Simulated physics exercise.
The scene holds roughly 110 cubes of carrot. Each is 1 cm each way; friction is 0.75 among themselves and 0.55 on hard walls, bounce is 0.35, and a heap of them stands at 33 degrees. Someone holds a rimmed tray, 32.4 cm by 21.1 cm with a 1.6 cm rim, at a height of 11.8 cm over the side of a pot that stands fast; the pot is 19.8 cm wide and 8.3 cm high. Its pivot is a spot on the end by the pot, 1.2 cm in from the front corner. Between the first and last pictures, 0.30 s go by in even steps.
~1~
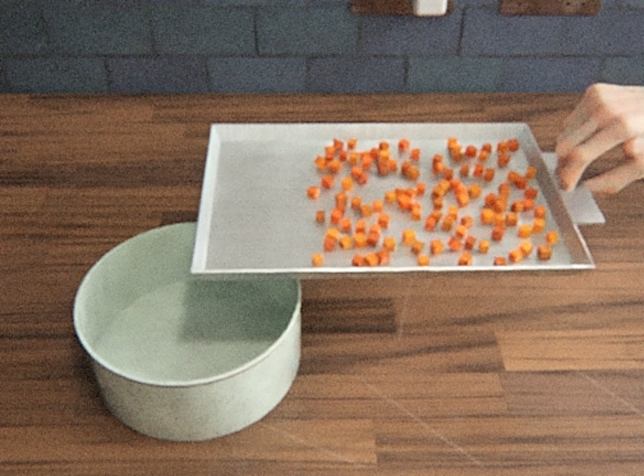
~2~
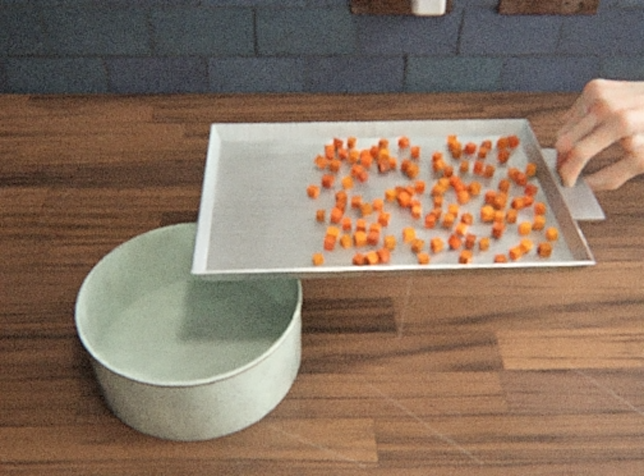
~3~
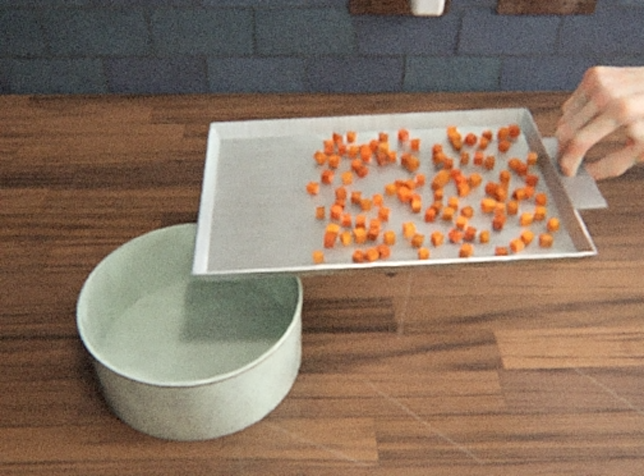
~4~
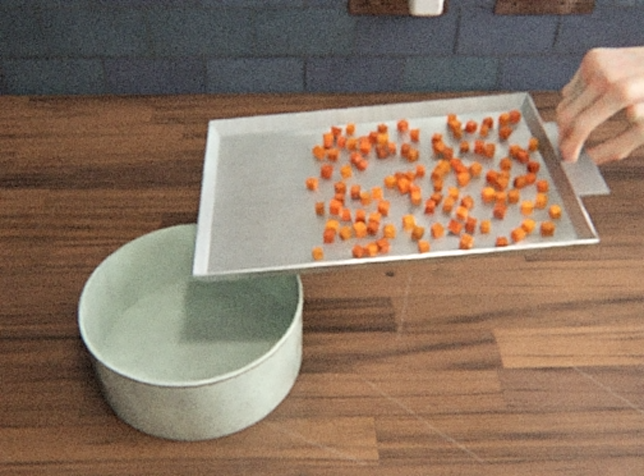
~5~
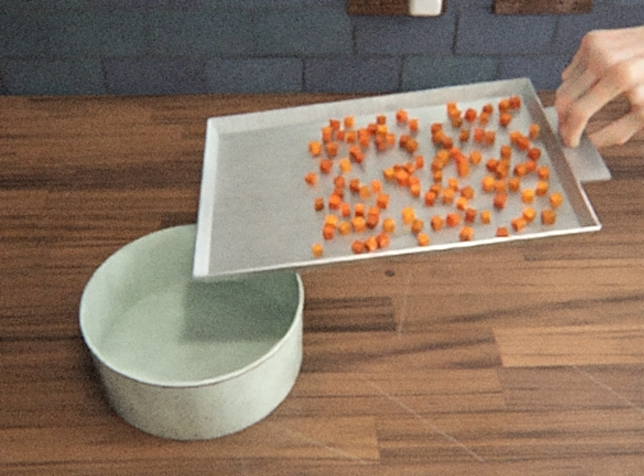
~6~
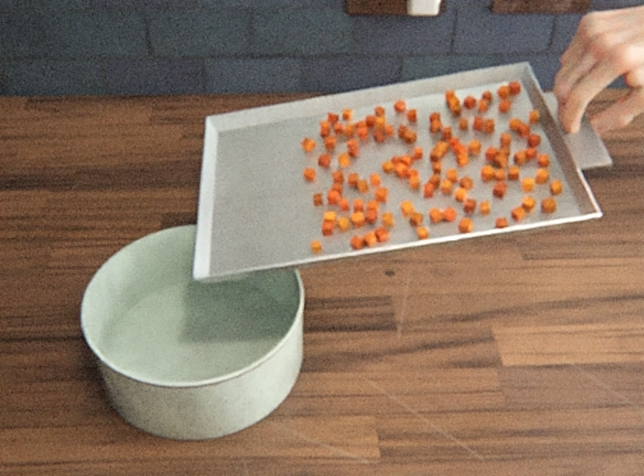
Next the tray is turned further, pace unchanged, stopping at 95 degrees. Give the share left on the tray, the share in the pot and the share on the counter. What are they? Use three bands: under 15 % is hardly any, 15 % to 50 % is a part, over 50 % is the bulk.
Shares - left on the tray: Hardly any; pot: The bulk; counter: Hardly any.
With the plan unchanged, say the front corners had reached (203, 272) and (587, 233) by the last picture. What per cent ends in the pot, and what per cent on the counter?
Pot 70, counter 30.
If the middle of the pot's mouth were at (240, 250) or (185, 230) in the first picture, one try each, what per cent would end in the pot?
30 % and 30 %.
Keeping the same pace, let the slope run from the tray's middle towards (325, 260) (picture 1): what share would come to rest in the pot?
About 75 per cent.
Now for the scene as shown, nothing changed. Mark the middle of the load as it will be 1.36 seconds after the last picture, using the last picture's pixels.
By then the middle of the load sits around (166, 359).
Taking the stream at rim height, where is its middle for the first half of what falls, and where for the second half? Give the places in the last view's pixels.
(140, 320) first, (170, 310) later, roughly.
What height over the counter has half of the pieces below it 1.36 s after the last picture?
Some 2 cm.
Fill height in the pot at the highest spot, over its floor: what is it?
Around 2.5 cm above the floor.
Then, 0.81 s after the last picture, tilt 50 degrees; the tray holds 85 %, the pot 5 %.
Then, 1.36 s after the last picture, tilt 77 degrees; the tray holds 25 %, the pot 70 %.
Then, 1.96 s after the last picture, tilt 95 degrees; the tray holds 0 %, the pot 95 %.
In the end, tray 0 %, pot 95 %, counter 5 %.
